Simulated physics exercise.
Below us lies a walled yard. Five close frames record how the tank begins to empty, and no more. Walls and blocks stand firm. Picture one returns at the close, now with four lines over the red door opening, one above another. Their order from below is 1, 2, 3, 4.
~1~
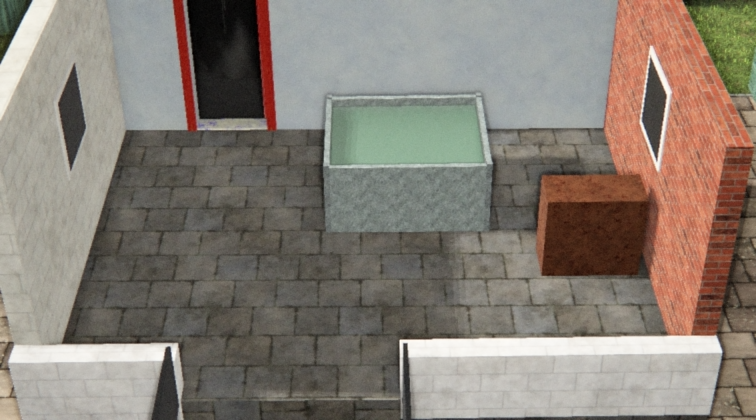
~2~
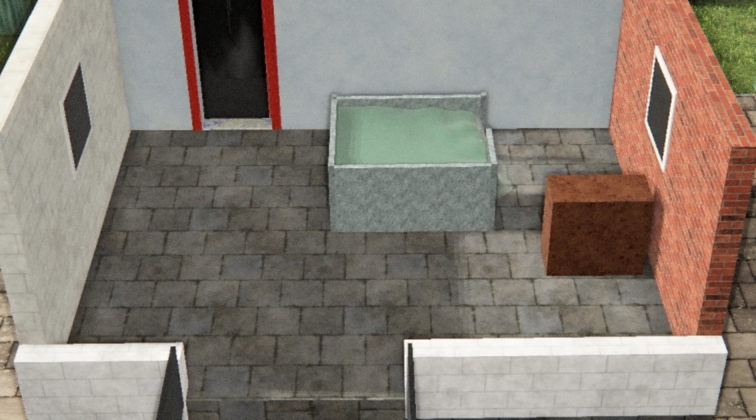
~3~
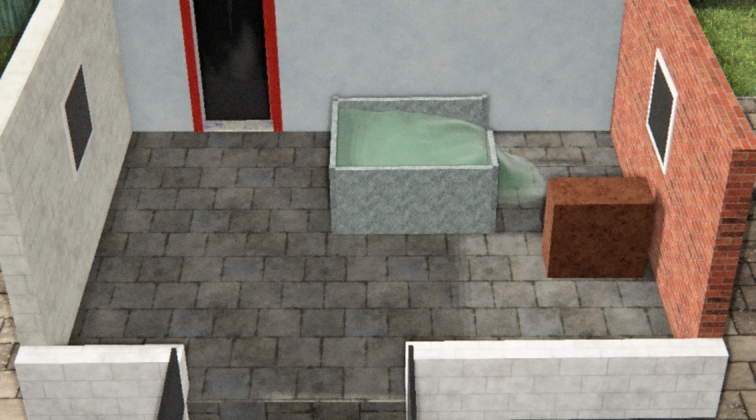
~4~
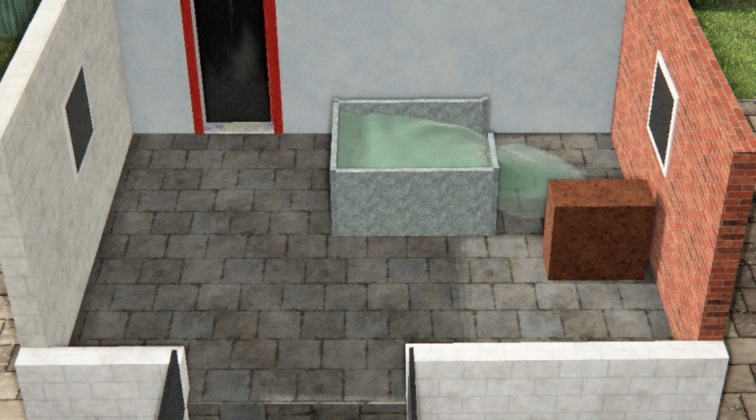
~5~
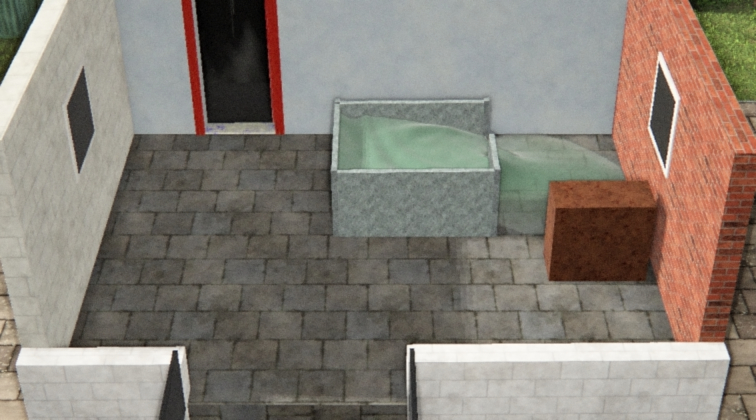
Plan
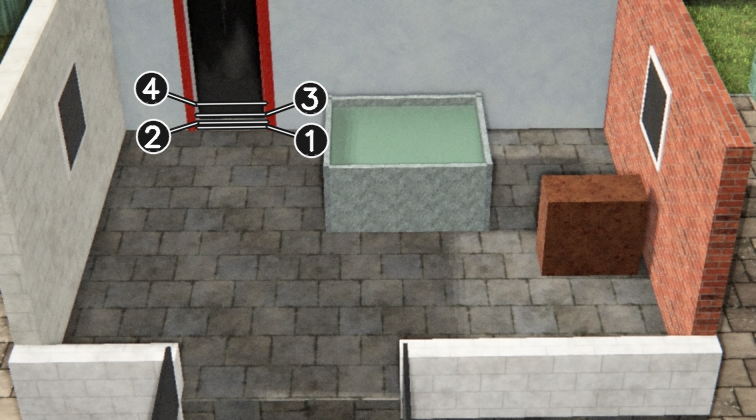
A small walled yard paved in grey stone is seen from above, with a pale blue-grey wall and red-framed doorway at the back, a white wall on the left and red brick on the right. A grey stone tank of green water stands near the back wall, left of a rusty-brown block. The water stirs, then pours from the tank's right side and spreads behind the block to the brick wall, while the view shifts very slightly.
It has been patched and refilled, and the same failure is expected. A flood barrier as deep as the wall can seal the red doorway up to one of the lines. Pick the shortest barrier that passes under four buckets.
The limit is 1.
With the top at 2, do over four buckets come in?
No, that is safe.
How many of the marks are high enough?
All of them.
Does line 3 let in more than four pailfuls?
No.
On the marked copy, 1 at (232, 127); 2 at (232, 122); 3 at (231, 114); 4 at (230, 103); from the bottom up 1, 2, 3, 4.
With 1, a splash gets over, under a bucket.
With 2, nothing gets over.
With 3, nothing gets over.
With 4, nothing gets over.
